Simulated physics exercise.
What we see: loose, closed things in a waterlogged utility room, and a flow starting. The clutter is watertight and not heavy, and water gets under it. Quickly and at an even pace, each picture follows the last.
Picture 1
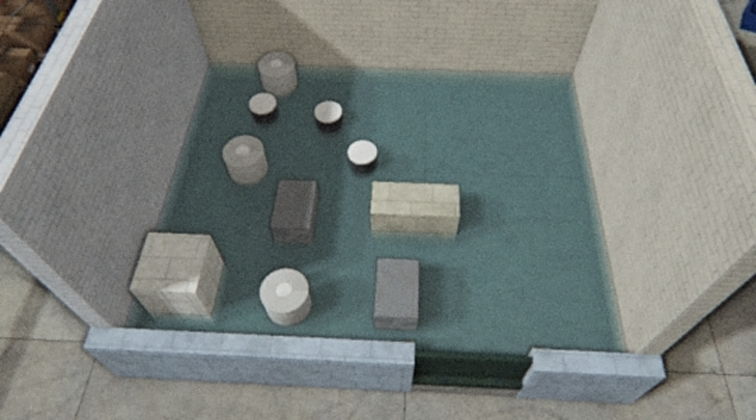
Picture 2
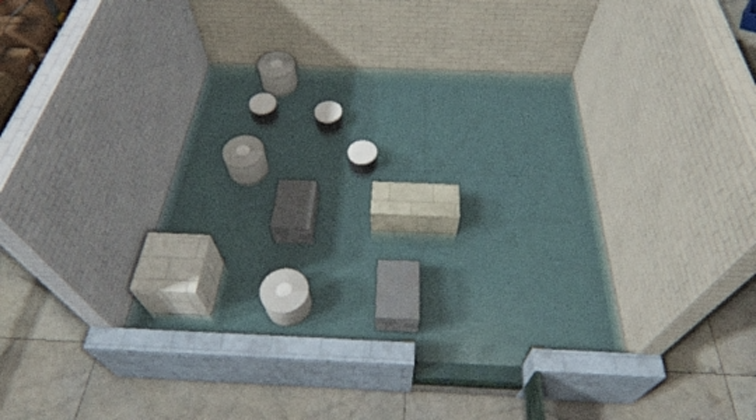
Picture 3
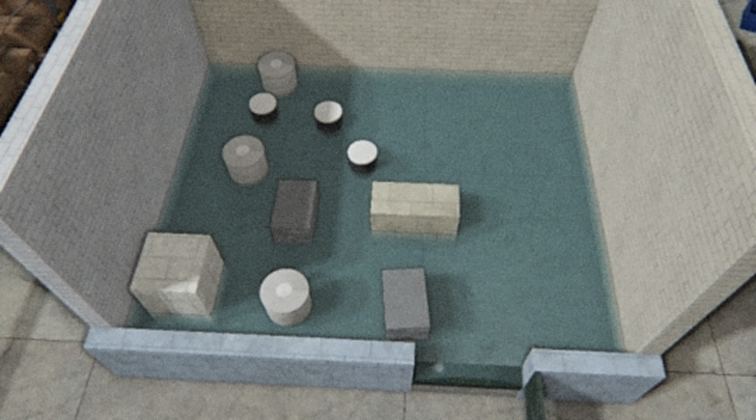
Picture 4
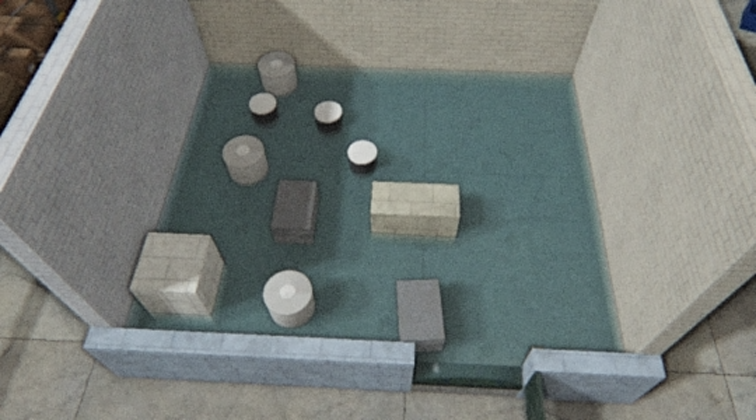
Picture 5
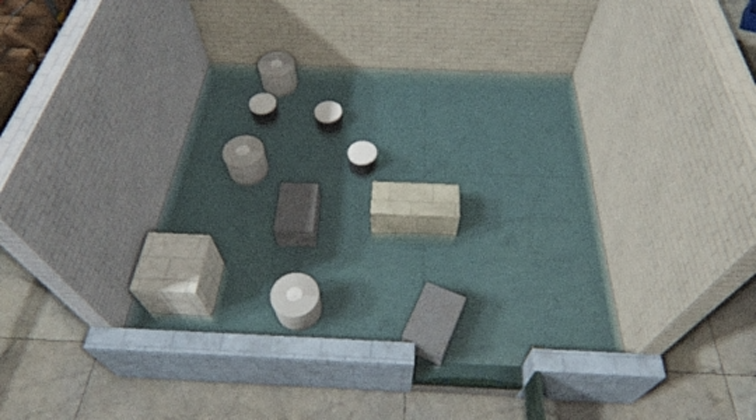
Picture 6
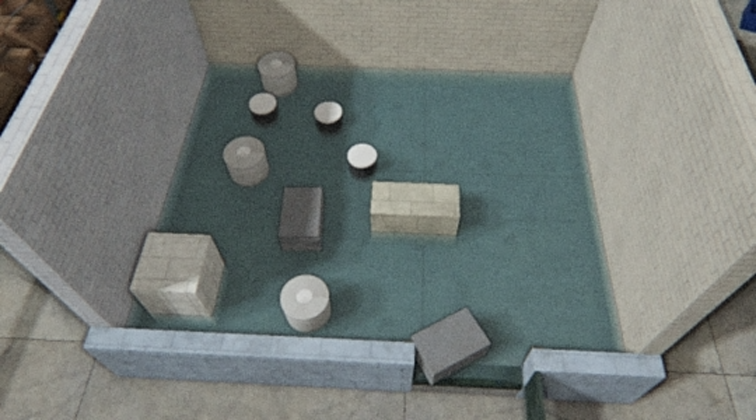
In a flooded, walled room, a gap opened in the front wall, and a grey box floated toward it, turning sideways at the opening, while a pale round tub drifted slightly right behind it.
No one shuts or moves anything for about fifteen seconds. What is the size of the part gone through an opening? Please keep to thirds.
It is going to be in the central band.
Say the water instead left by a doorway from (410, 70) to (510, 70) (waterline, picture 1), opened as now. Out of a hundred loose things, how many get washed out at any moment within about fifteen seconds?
Fraction out: Near 50 %.
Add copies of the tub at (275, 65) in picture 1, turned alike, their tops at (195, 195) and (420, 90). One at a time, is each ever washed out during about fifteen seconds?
Following the list, the first is never leaving and the second is never leaving.
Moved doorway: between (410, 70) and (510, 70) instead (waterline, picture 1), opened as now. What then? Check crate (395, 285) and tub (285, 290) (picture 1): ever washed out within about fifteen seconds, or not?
Well, the first ends up in the room and the second ends up in the room.
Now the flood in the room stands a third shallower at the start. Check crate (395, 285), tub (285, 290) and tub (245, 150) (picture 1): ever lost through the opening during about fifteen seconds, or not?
In turn: Swept away, swept away, remains.
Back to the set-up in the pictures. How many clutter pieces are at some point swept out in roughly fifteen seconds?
That makes 3.
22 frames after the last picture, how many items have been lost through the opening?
Total: 3.
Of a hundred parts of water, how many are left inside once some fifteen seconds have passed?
Roughly 56 percent.
A moment on, 1 of 8 are out; 7 afloat.
Next, 2 of 8 are out; 6 afloat.
Later, 3 of 8 are out; 5 afloat.
In the end, 3 of 8 are out; 5 afloat.
